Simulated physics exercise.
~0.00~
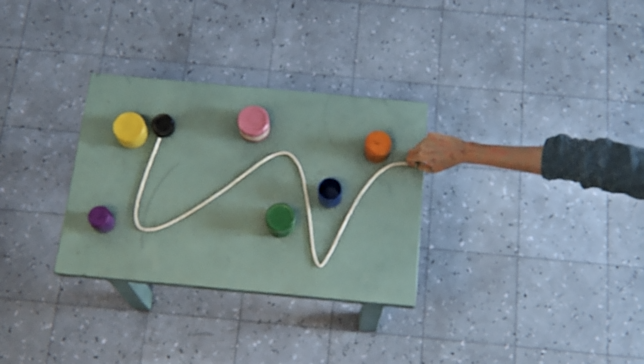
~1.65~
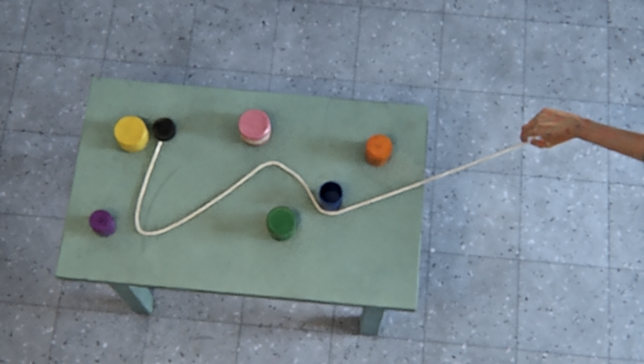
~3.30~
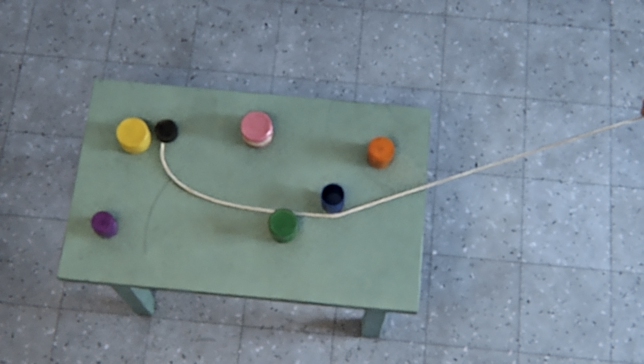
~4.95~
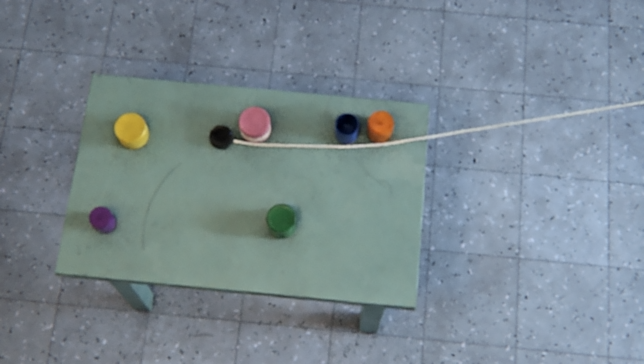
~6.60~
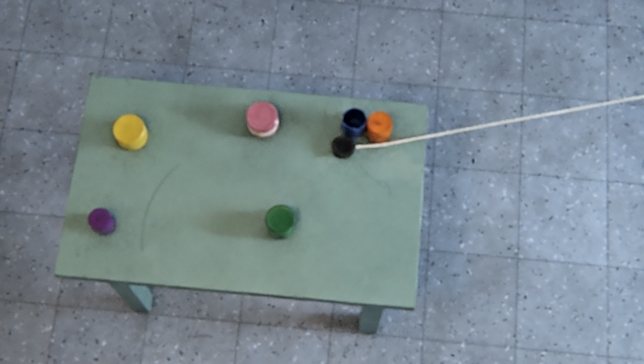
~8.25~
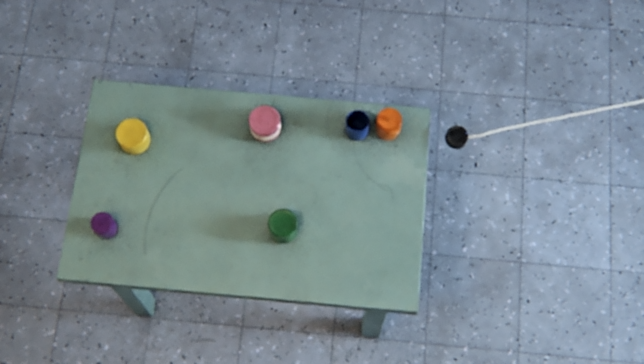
On a pale green table standing on a speckled grey tiled floor, seen from above, a white cable winds from a black puck beside a yellow tub to a hand at the right. Pink and orange containers sit along the far side, a blue mug right of centre, and green and purple ones nearer the front. The hand pulls rightward out of view, drawing the cable straight. The blue mug shifts up beside the orange pot as the puck slides right, and the pink tin moves slightly. The puck ends beyond the right edge, everything else upright on the table.
